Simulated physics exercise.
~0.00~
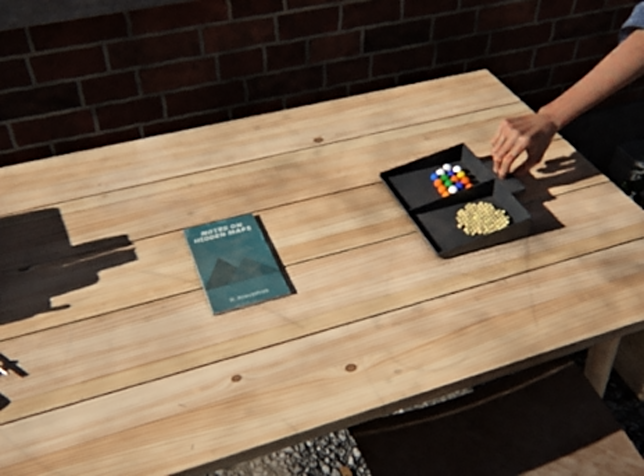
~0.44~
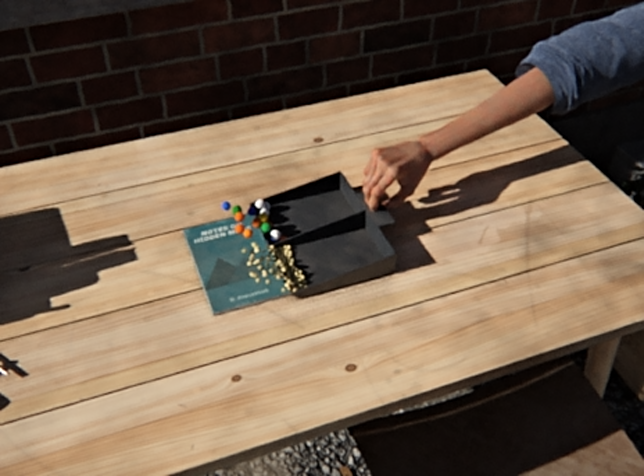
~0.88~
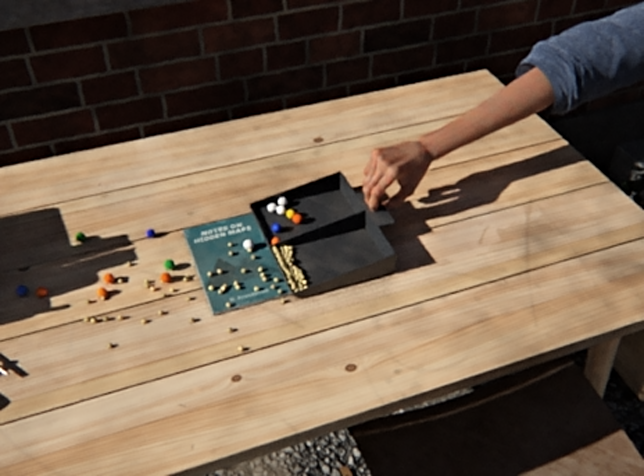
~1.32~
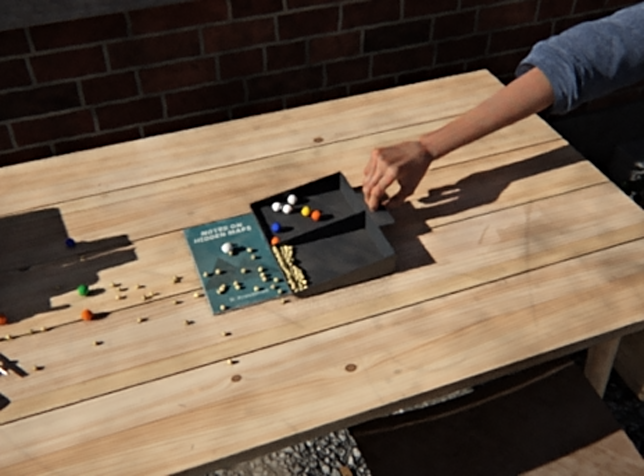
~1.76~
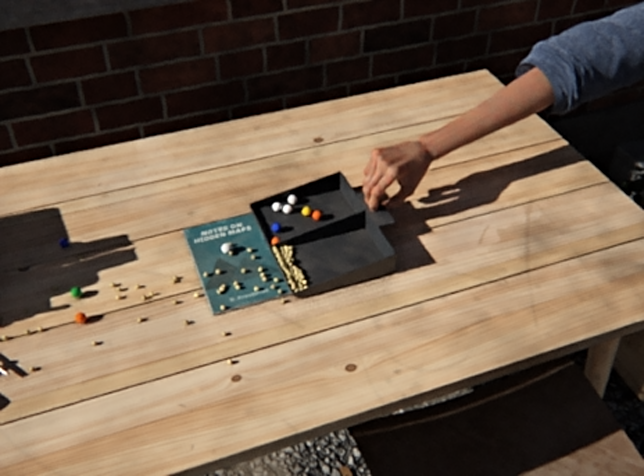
Colorful balls and small pale pellets spilled from a black divided tray when a hand slid it left against a thin teal book, scattering across the cover and wooden table, while some of both stayed in the tray.
